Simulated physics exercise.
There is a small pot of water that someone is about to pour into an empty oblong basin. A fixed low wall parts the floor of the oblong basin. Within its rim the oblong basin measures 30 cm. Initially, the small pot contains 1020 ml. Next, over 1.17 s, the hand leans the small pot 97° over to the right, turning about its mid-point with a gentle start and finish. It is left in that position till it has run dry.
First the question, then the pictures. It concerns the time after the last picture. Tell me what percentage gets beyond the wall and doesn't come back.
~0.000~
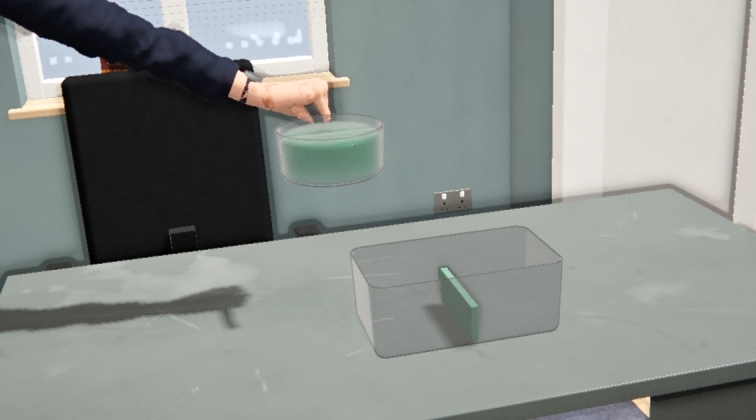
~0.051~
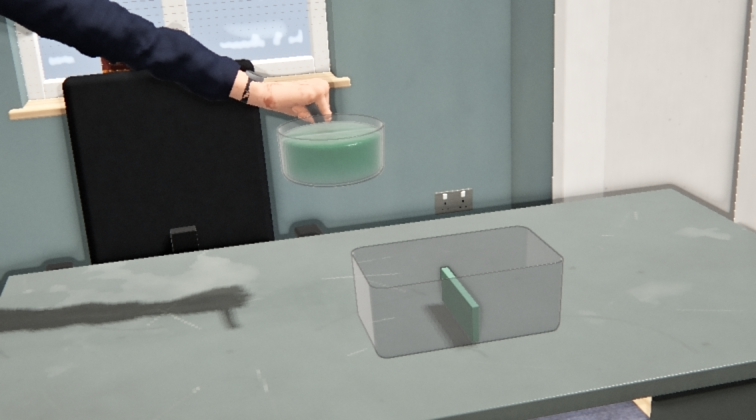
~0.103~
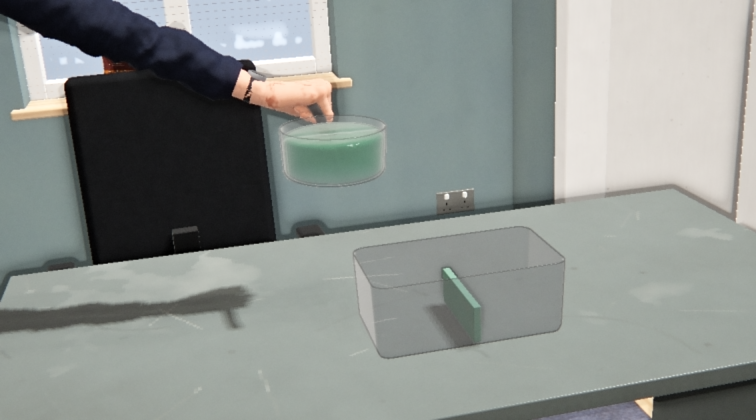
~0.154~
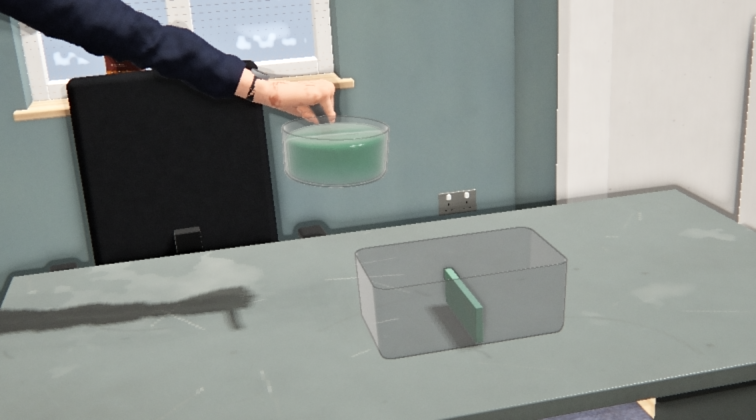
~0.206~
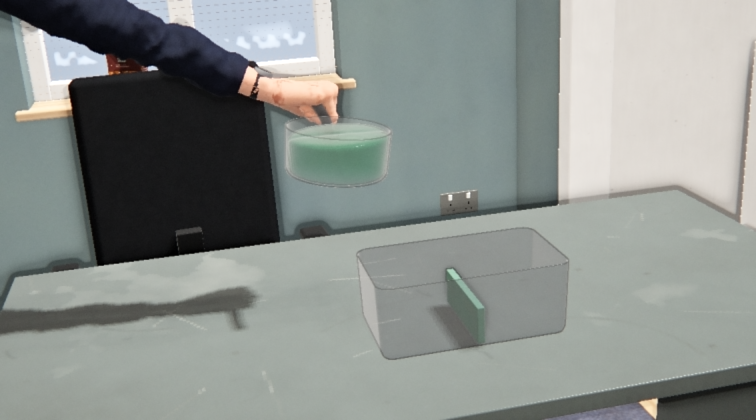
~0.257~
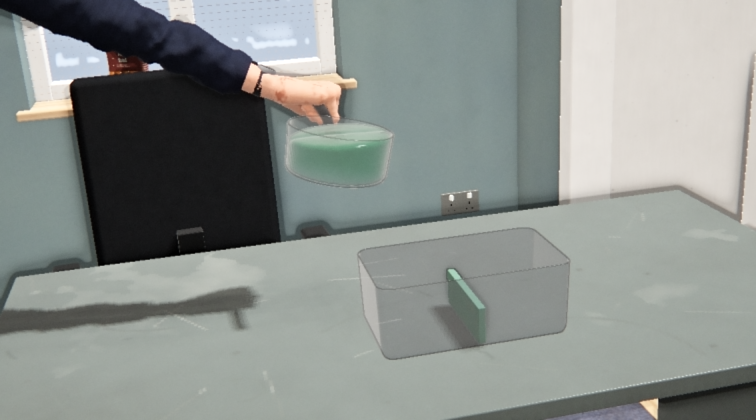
Around 15 % gets beyond the wall and stays.
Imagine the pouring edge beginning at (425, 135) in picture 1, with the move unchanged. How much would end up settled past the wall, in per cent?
It would then come to around 70 percent.
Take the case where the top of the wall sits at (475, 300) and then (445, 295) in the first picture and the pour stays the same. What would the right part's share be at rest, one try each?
10 per cent first, 50 per cent second.
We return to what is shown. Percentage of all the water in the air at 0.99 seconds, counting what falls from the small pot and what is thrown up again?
Roughly 12 per cent.
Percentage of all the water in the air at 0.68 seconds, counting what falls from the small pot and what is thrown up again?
Roughly 36 percent.
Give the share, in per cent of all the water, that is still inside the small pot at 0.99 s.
Remaining share: Approx. 12 %.
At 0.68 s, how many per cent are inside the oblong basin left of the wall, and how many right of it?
Lab note: Left near 10, right near 0.
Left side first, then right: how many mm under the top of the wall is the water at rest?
The left side gives some 26 mm, the right side some 54 mm.
Then, 0.68 s in, the tilt is 61° and 54 per cent is still to pour, 11 is left of the wall and 0 right of it.
Then, 0.99 s in, the tilt is 92° and 11 per cent is still to pour, 61 is left of the wall and 15 right of it.
Then, 1.32 s in, the tilt is 97° and 1 per cent is still to pour, 80 is left of the wall and 15 right of it.
Then, 1.67 s in, the tilt is 97° and 0 per cent is still to pour, 83 is left of the wall and 15 right of it.
Finally, 83 per cent lies left of the wall, 15 right of it and 2 outside.
